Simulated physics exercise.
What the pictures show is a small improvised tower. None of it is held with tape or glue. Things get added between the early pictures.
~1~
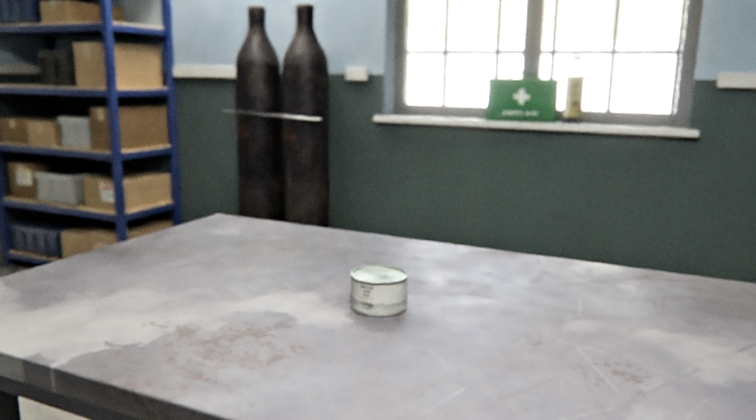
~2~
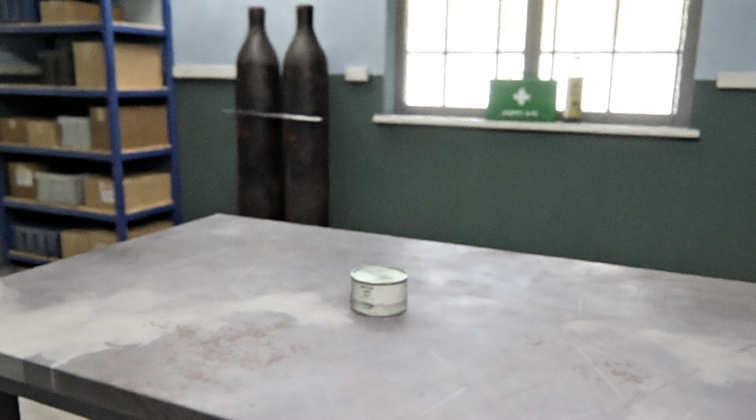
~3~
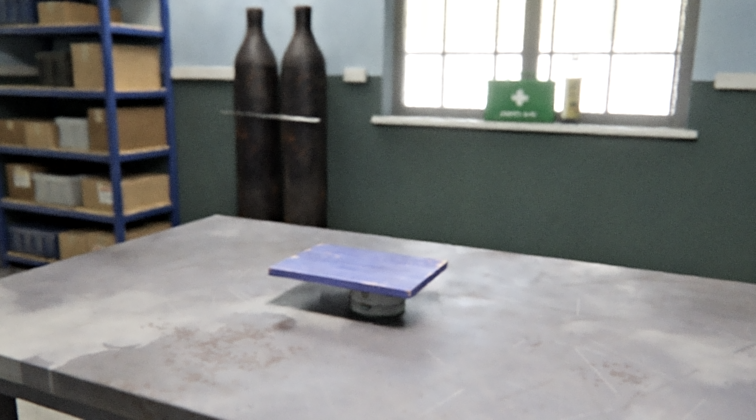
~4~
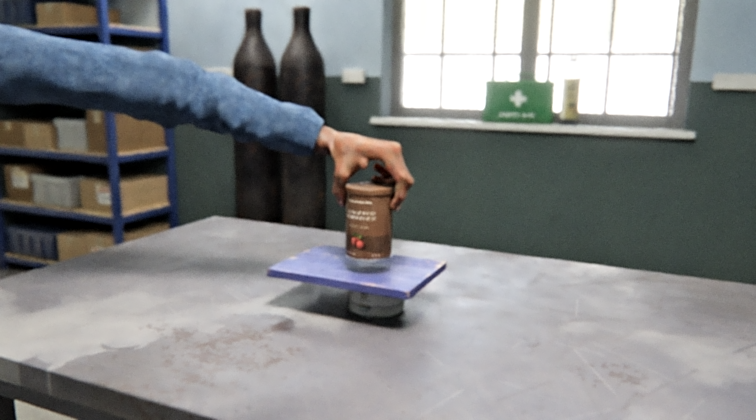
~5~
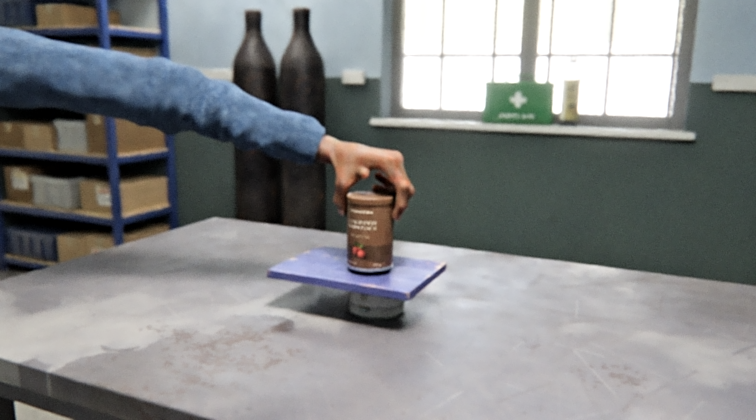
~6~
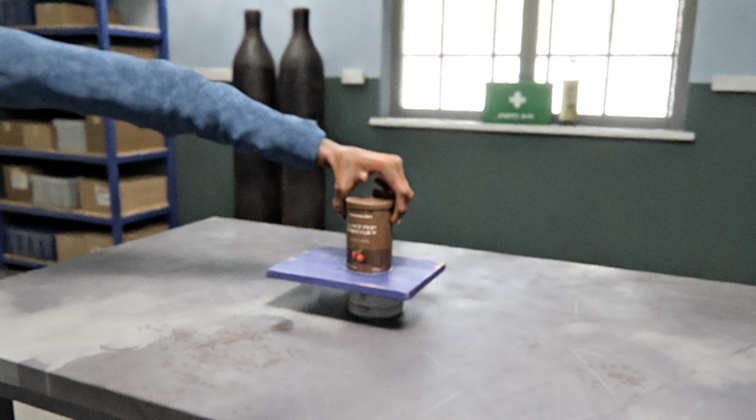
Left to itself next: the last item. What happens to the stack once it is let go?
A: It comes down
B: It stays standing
B.
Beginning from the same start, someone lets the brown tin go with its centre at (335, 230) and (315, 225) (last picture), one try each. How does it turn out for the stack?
In the first try it breaks down, then in the second try it breaks down.
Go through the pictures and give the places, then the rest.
In the first picture, the last thing is not in view yet.
In the second picture, the last thing is not in view yet.
In the third picture, the last thing is not in view yet; blue board (360, 268).
The fourth picture shows on its way; brown tin (369, 221); blue board (359, 269).
The fifth picture shows on its way; brown tin (370, 231); blue board (359, 270).
The sixth picture shows in place under the hand; brown tin (370, 235); blue board (358, 270).
Then, 0.50 s later than the last frame, all is still.
Then, 1.30 s later than the last frame, brown tin resting near (370, 235).
When it is over, all 3 as before. End places, in pixels of the last picture, brown tin near (370, 235). The stack keeps its balance.
